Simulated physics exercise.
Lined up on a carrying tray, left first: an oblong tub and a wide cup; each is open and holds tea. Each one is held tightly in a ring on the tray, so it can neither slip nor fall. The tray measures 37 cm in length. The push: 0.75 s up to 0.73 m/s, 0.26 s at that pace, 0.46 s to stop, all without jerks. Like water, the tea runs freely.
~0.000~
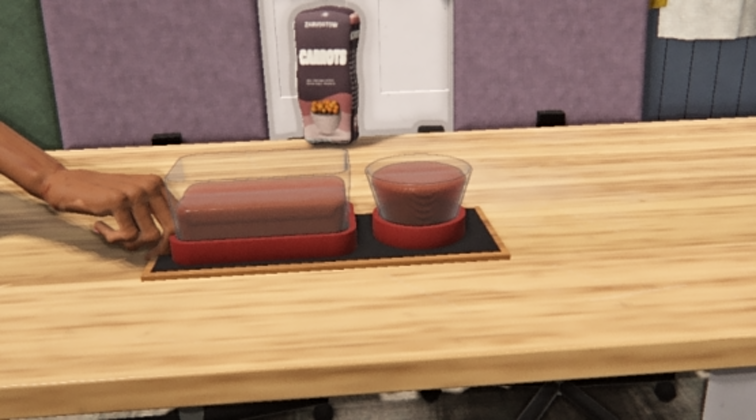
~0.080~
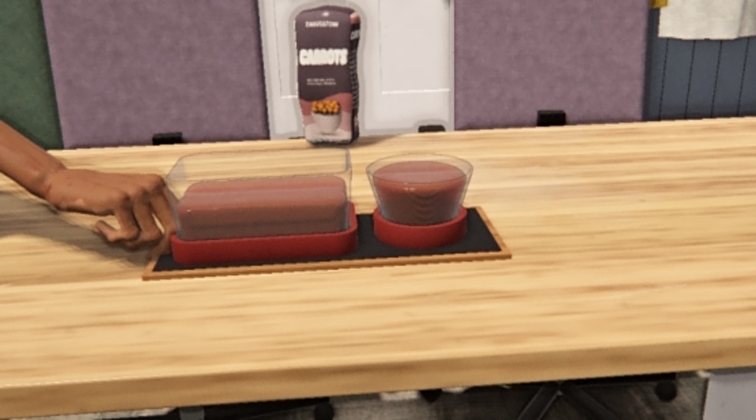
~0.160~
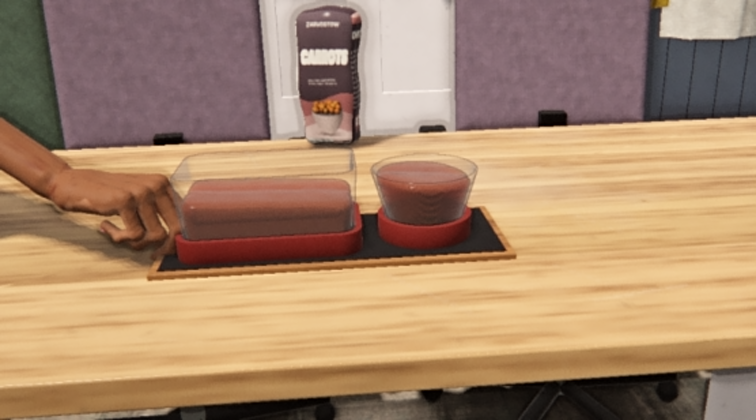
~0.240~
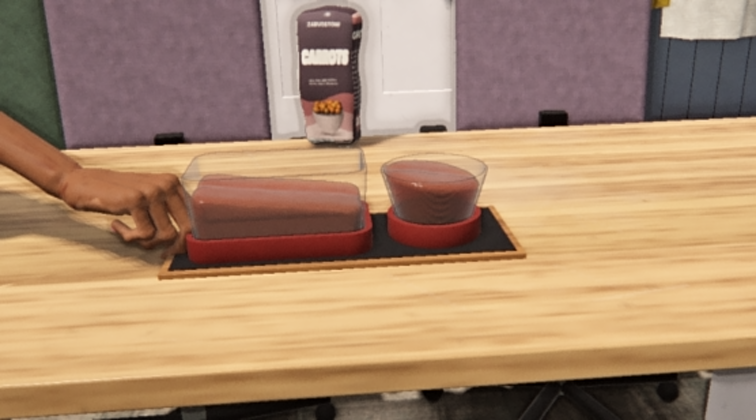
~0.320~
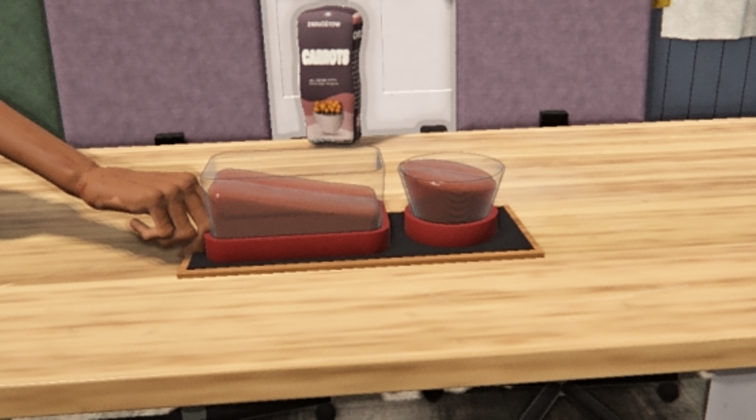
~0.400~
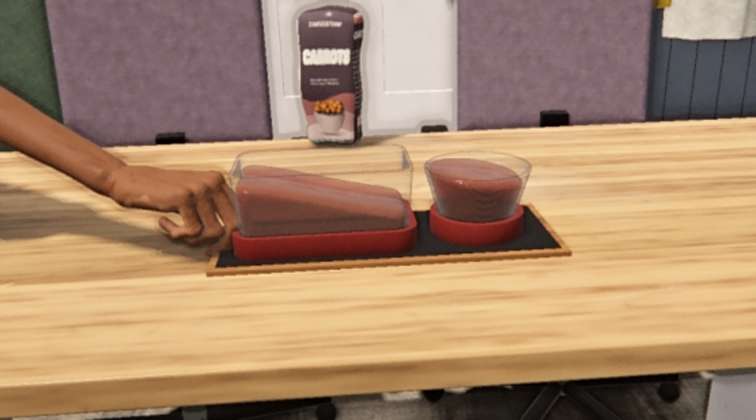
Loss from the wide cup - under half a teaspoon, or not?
I'd say some gets out.
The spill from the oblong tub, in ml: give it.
I'd say around 30 ml all told.
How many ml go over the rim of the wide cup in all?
25 ml.
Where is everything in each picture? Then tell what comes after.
In the first picture, 0.0 cm from the start; oblong tub, level (181, 195) left, (345, 186) right, rim (348, 161); wide cup, level (371, 175) left, (465, 170) right, rim (470, 167); the tea in the wide cup stands 5 mm below the rim.
In the second picture, 0.1 cm from the start; wide cup, level (371, 174) left, (466, 171) right.
In the third picture, 0.4 cm from the start; wide cup, level (374, 172) left, (469, 173) right.
In the fourth picture, 1.4 cm from the start; wide cup, level (383, 169) left, (477, 176) right.
In the fifth picture, 3.3 cm from the start; wide cup, level (400, 167) left, (494, 175) right.
In the sixth picture, 6.0 cm from the start; oblong tub, level (239, 176) left, (403, 197) right; wide cup, level (426, 166) left, (521, 173) right.
After 0.73 s the tray moves at 0.73 m/s; losses from the left are 0, 0 ml.
After 1.06 s the tray moves at 0.71 m/s; losses from the left are 0, 0 ml.
After 1.39 s the tray moves at 0.06 m/s; losses from the left are 11, 26 ml.
After 1.72 s the tray moves at 0.00 m/s; losses from the left are 16, 25 ml.
In the end losses from the left are 28, 25 ml.
